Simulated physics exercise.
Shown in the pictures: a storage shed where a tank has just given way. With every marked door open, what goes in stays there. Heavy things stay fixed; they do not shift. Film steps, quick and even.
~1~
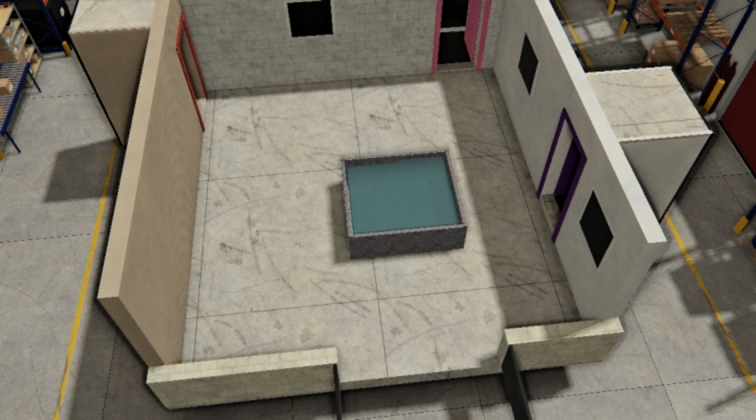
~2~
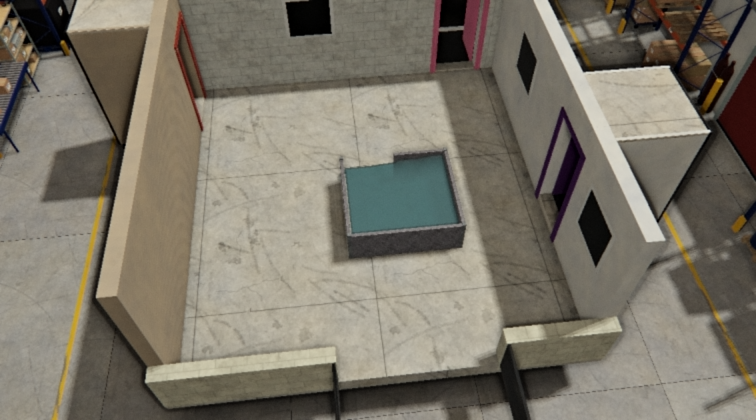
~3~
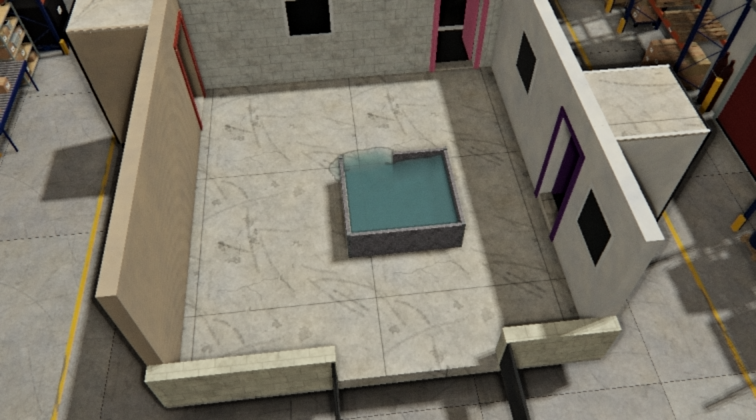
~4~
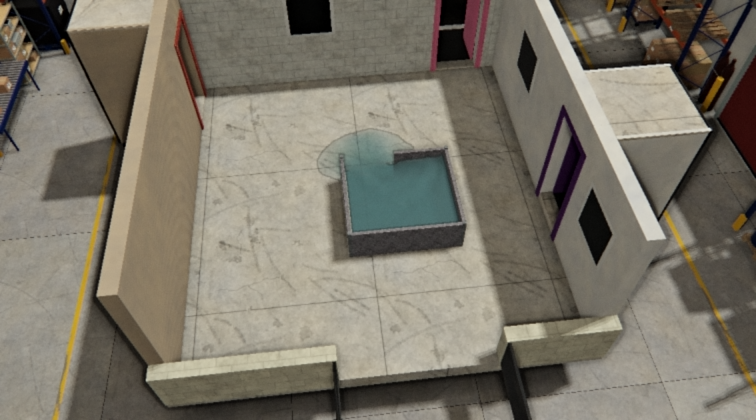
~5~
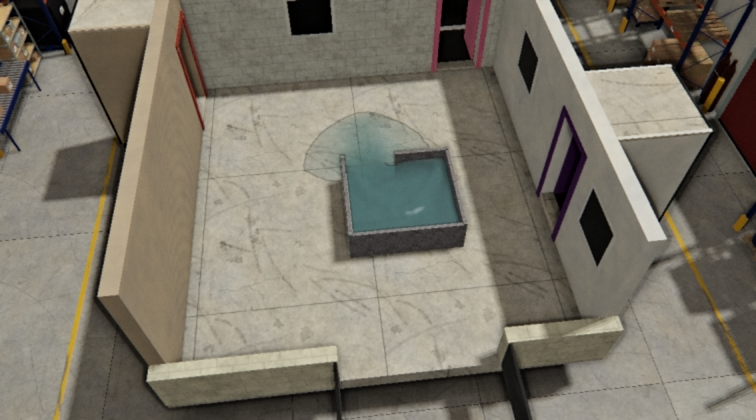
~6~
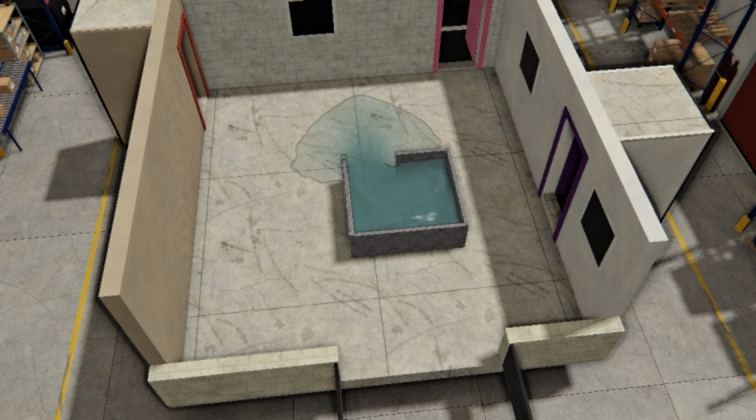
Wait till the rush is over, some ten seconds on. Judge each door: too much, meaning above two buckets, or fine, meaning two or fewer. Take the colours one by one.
Red door: Too much, purple door: Fine, pink door: Too much.
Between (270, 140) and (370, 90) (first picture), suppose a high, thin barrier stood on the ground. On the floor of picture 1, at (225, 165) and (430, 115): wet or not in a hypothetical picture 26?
Result by location - first soaked, second soaked.
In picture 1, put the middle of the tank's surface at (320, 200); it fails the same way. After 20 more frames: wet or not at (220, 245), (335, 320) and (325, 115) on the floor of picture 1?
I'd say still dry for the first, still dry for the second and swamped for the third.
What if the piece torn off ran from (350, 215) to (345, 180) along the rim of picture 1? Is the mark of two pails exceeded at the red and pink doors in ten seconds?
The red one goes past it, the pink one falls short.
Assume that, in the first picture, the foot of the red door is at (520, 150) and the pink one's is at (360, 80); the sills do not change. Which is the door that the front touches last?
That's the purple one.
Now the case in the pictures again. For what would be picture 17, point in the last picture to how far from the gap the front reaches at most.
The farthest wet spot is near (209, 93).
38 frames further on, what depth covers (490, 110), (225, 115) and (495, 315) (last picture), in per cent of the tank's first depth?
I'd say around 14 per cent, then 18 per cent, then 0 per cent.
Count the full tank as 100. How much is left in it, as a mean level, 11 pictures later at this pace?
Estimate: Around 54 per cent.
A moment on, water covers 20 % of the floor; the red door not reached, the purple door not reached, the pink door not reached.
Next, water covers 30 % of the floor; the red door not reached, the purple door not reached, the pink door wet at the sill, nothing in.
Then, water covers 30 % of the floor; the red door over two buckets in, the purple door not reached, the pink door under two buckets in.
Later, water covers 60 % of the floor; the red door far over two buckets in, the purple door wet at the sill, nothing in, the pink door over two buckets in.
In the end, water covers 90 % of the floor; the red door far over two buckets in, the purple door wet at the sill, nothing in, the pink door over two buckets in.
